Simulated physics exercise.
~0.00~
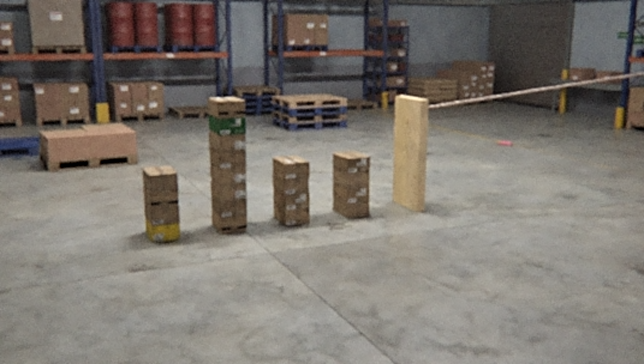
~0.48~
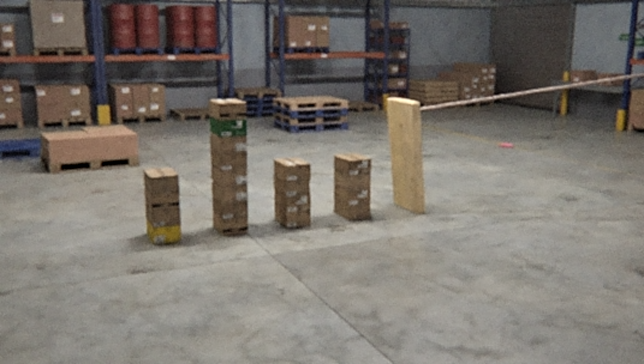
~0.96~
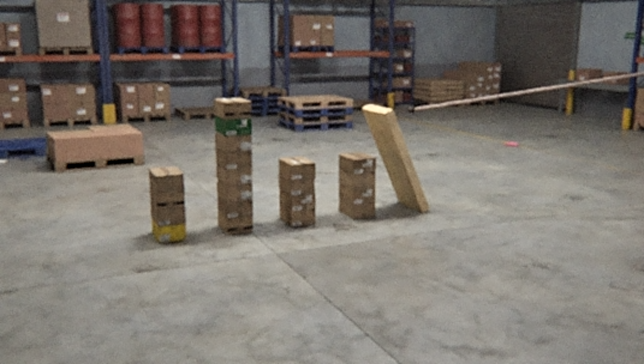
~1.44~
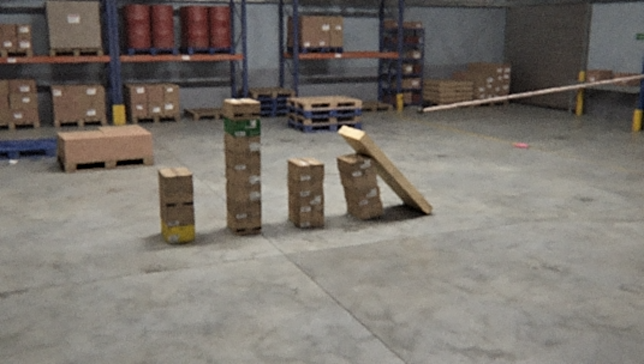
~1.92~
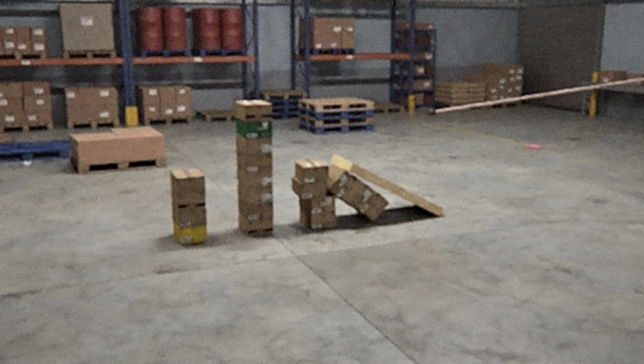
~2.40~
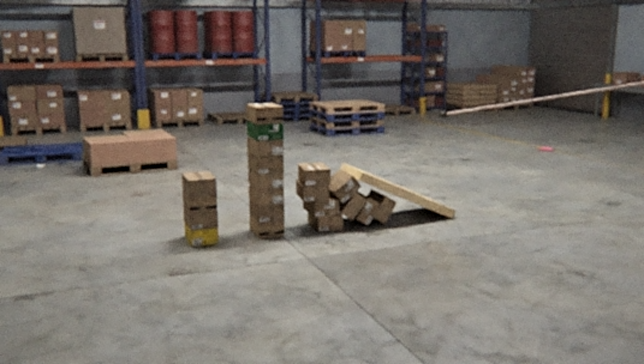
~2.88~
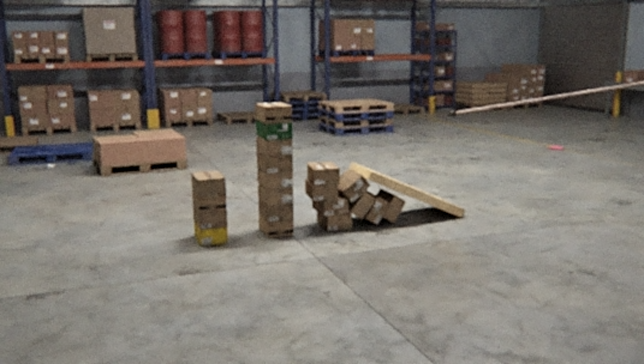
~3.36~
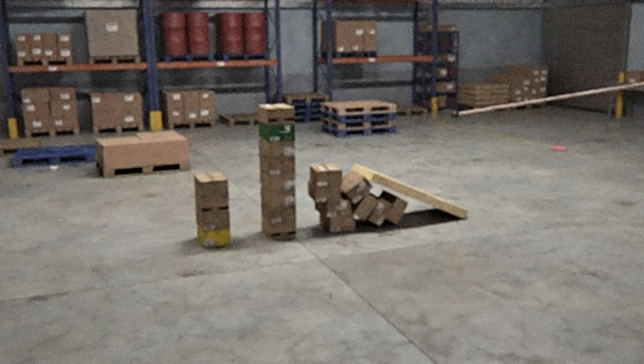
A tall wooden board tipped left on a warehouse floor and toppled the nearest stack of boxes against the next one, which stayed standing. The board came to rest slanted over the fallen boxes, while the tallest stack and the short leftmost one stood untouched.
